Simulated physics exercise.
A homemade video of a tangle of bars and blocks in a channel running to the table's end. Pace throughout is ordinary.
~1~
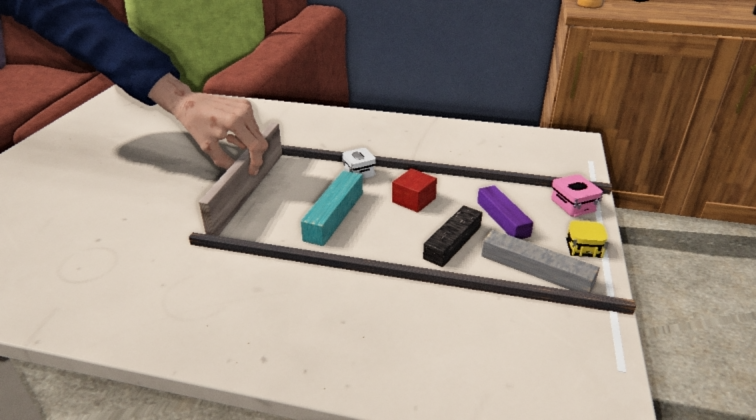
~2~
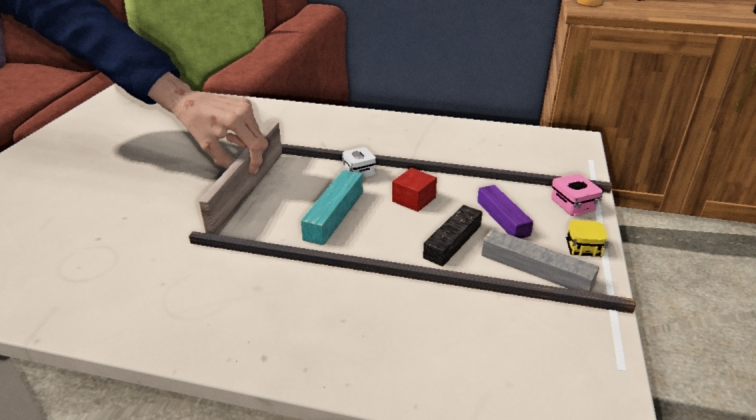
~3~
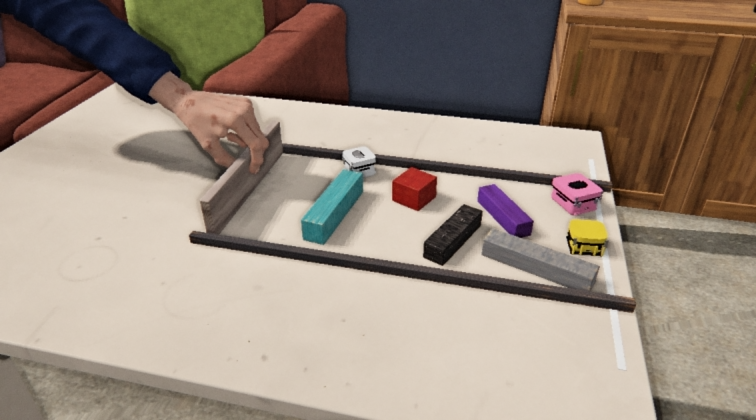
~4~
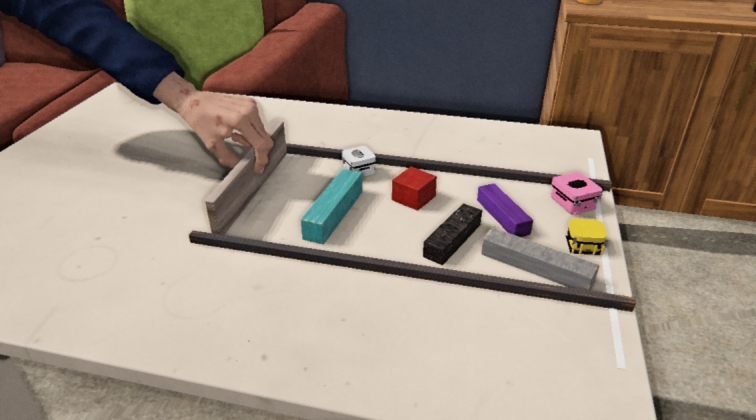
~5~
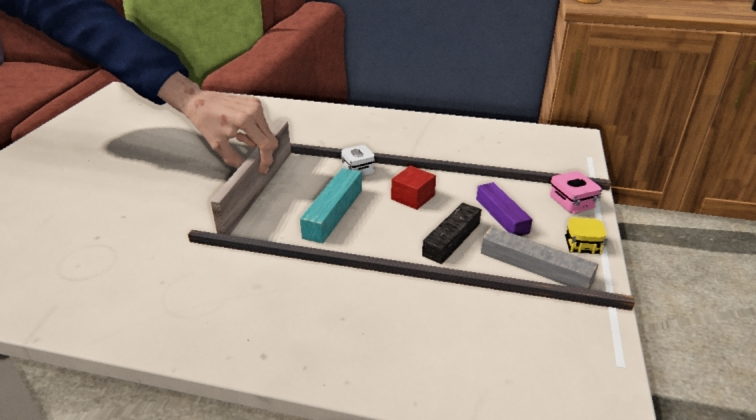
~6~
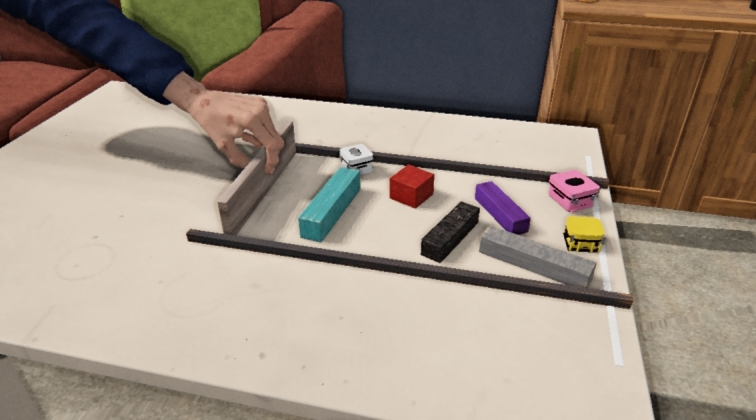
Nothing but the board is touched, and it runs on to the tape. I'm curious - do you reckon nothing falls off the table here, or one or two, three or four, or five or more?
Odds are the fallen group will hold five or more.
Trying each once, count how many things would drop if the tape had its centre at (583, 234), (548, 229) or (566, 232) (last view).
So, one try after another, the floor gets 5, then 2, then 3.
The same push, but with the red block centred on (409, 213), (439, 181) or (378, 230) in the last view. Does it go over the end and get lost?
One place at a time, it goes down; then it goes down; then it goes down.
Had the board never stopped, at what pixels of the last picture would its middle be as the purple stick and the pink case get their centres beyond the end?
I reckon its middle sits around (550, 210) and then around (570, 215).
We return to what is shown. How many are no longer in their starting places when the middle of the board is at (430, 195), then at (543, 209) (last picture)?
The first count is 5, and then it's 8.
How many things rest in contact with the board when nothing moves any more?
So the total is 2.
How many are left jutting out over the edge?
Overhanging ones - 2.
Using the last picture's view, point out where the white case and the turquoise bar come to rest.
For the white case it's (611, 192), and for the turquoise bar it's (618, 240).
Early on, none off yet; yellow case at rest near (583, 235); pink case at rest near (572, 192); grey bar at rest near (535, 257).
A while later, none off yet; yellow case at rest near (583, 235); pink case at rest near (572, 192); grey bar travelled a little near (550, 260).
Further along, none off yet; yellow case leaning well over near (638, 253); pink case travelled about its own width near (597, 189); grey bar leaning well over near (652, 291).
Finally, the number that fall off is five or more; lost, red block, black bar, purple stick, grey bar, pink case and yellow case.
